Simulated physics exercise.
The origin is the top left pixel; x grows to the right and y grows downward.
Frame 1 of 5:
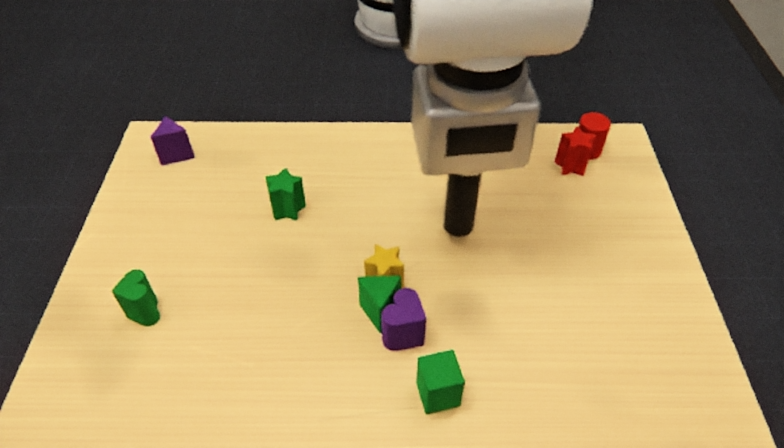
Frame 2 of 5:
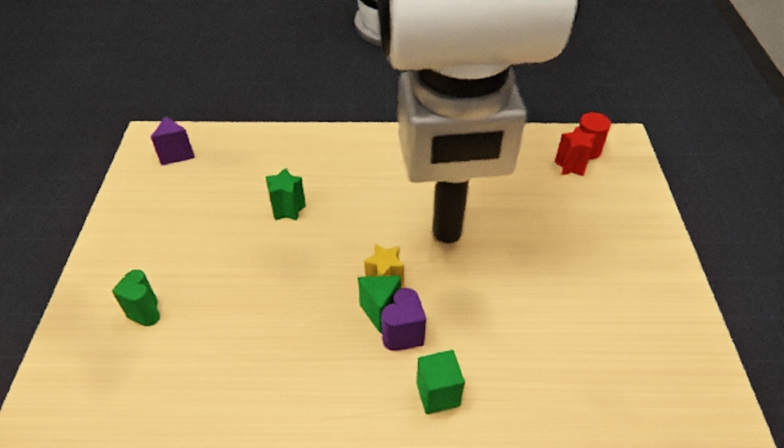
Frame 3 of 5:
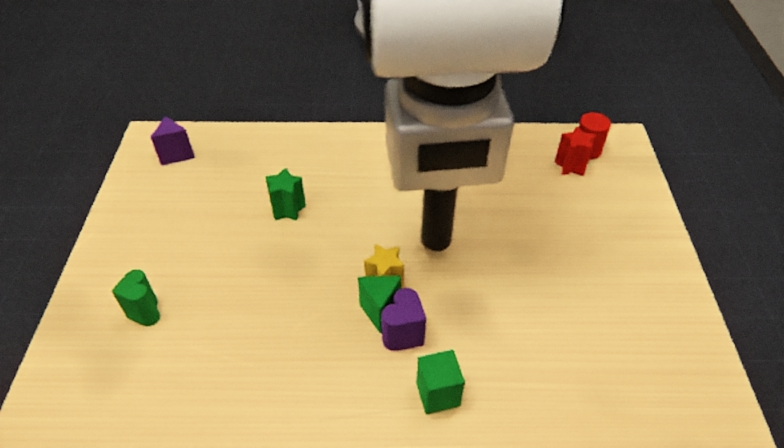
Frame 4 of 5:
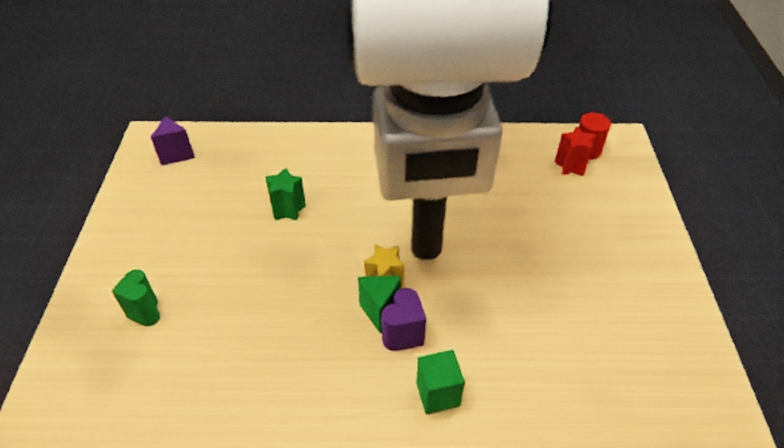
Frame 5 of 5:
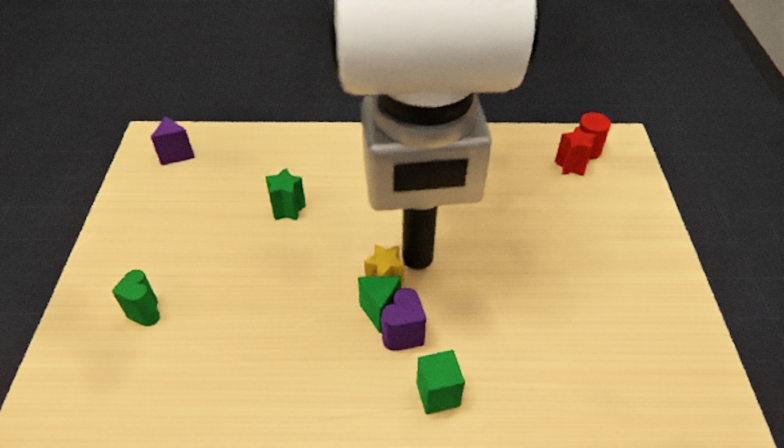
A white and grey robot arm with a black post moves slowly left and toward the viewer over a wooden table, nearing a yellow star, a green three-sided block and a purple heart-shaped block, while all the blocks stay still.
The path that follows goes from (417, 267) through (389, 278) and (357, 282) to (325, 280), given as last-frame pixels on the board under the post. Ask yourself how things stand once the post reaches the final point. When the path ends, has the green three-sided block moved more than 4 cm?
I'd say no.
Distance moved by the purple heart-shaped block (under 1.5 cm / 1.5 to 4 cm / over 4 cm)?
It shifts by less than 1.5 cm.
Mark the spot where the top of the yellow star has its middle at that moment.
Its top middle will sit at (314, 277).
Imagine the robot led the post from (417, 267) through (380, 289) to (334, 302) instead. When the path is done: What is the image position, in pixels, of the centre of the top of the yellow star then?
Somewhere near (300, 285).
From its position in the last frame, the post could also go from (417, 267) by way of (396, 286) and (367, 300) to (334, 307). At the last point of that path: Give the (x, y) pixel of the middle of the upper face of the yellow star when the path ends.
The centre of its top will be at (299, 280).
What follows on the original path. Halfway along, post at (372, 272); green three-sided block at (373, 290), turned 20° anticlockwise; yellow star at (346, 269), turned 25° anticlockwise.
At the end, post at (324, 271); green three-sided block at (373, 290), turned 20° anticlockwise; yellow star at (314, 277), turned 70° anticlockwise; purple heart-shaped block still.
